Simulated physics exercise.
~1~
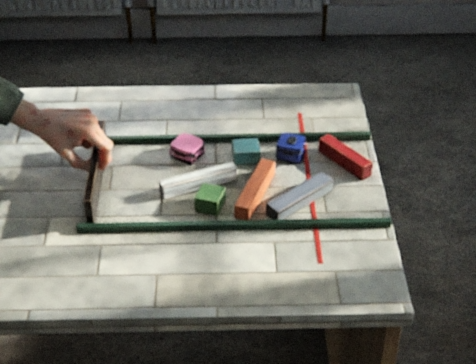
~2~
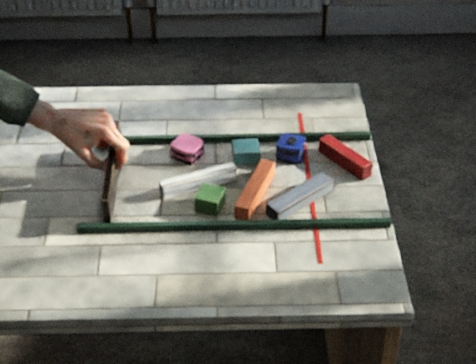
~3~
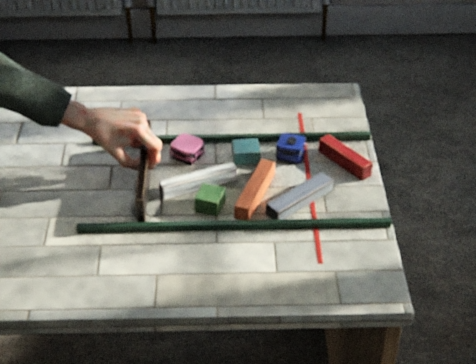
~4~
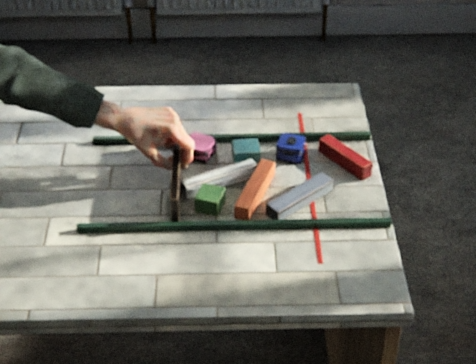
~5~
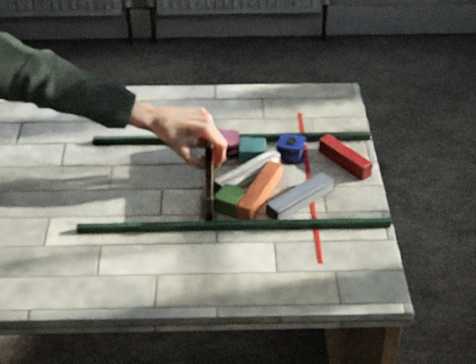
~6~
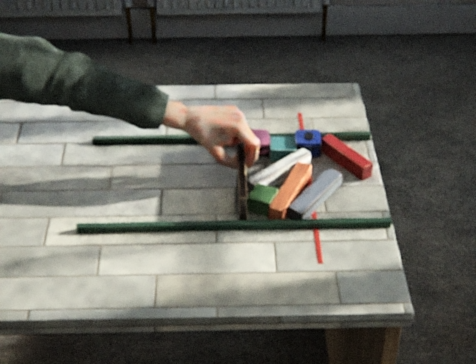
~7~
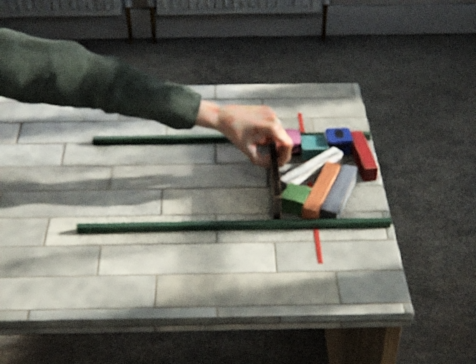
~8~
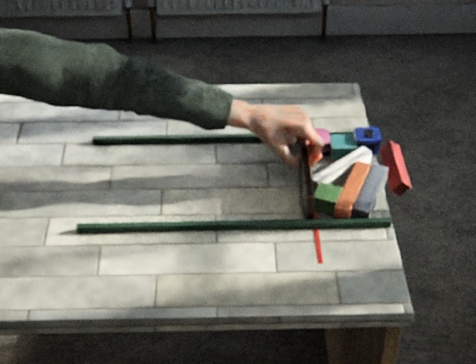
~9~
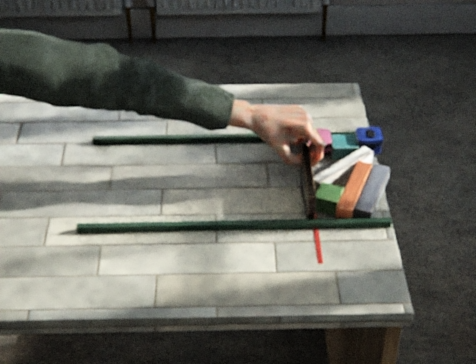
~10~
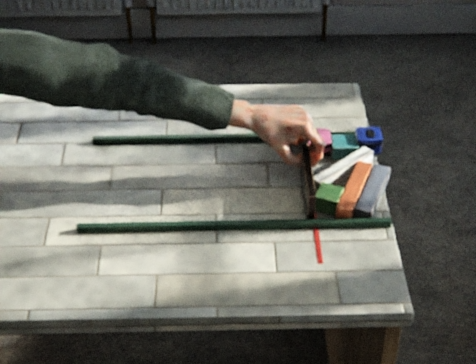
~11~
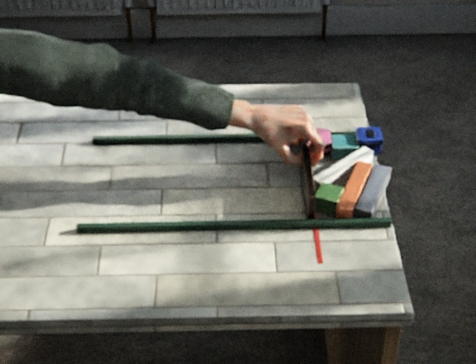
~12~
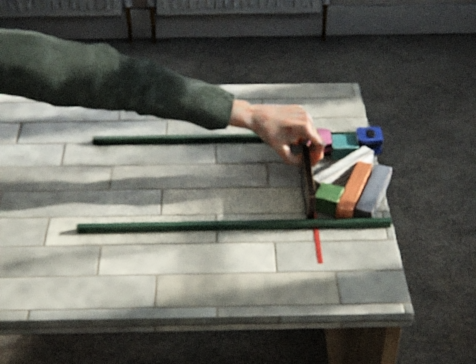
A hand slides a dark board right, bunching blocks until the red stick drops off the table's end.
